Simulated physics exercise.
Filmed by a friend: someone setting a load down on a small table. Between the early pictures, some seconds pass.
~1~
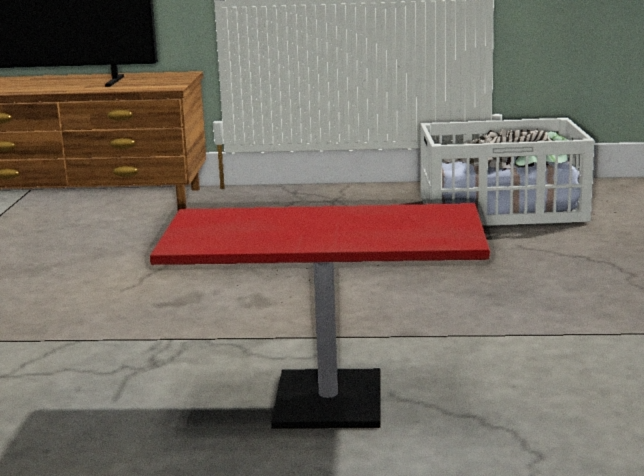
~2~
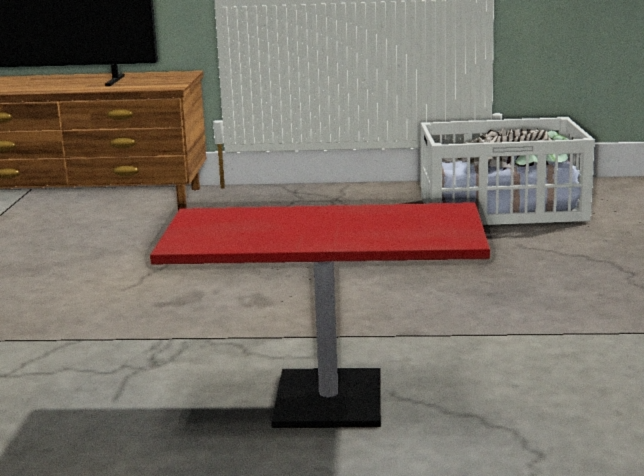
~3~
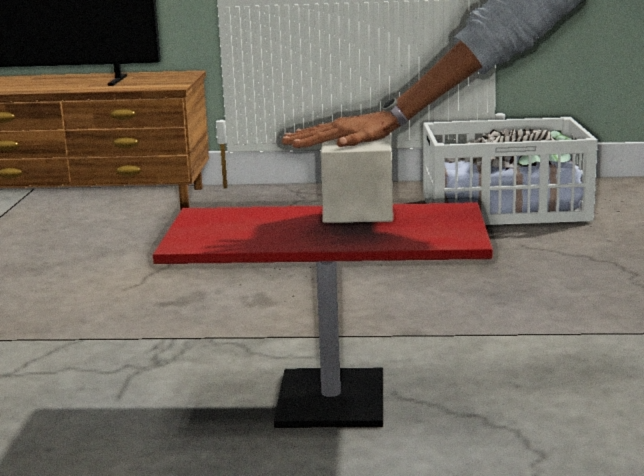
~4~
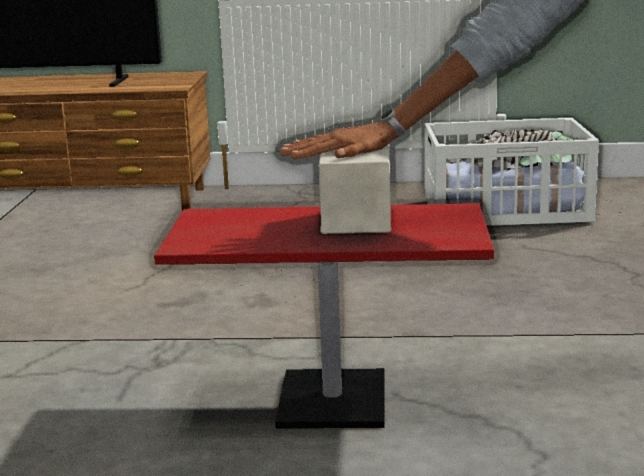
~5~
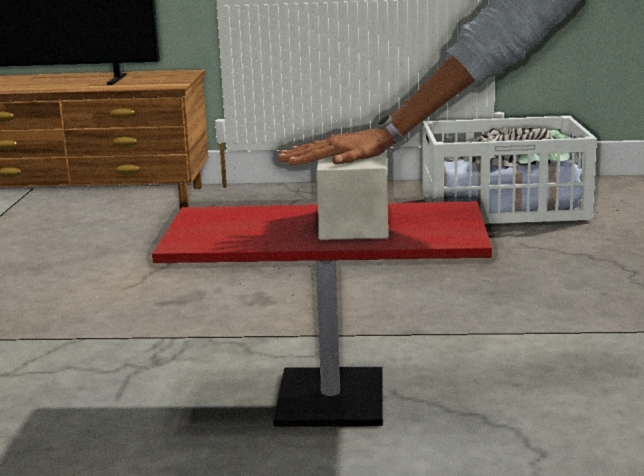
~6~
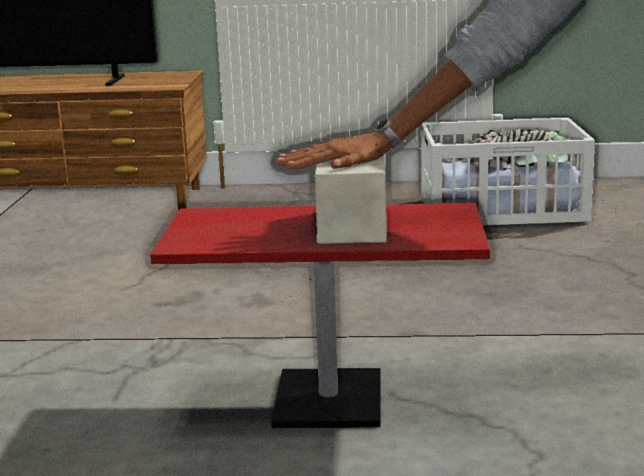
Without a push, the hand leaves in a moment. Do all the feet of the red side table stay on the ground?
Yes.
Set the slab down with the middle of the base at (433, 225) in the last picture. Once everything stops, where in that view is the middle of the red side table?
End point: About (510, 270).
Then, 0.22 s past the last view, red side table at rest near (323, 232).
Finally, the red side table holds firm, near (323, 232).
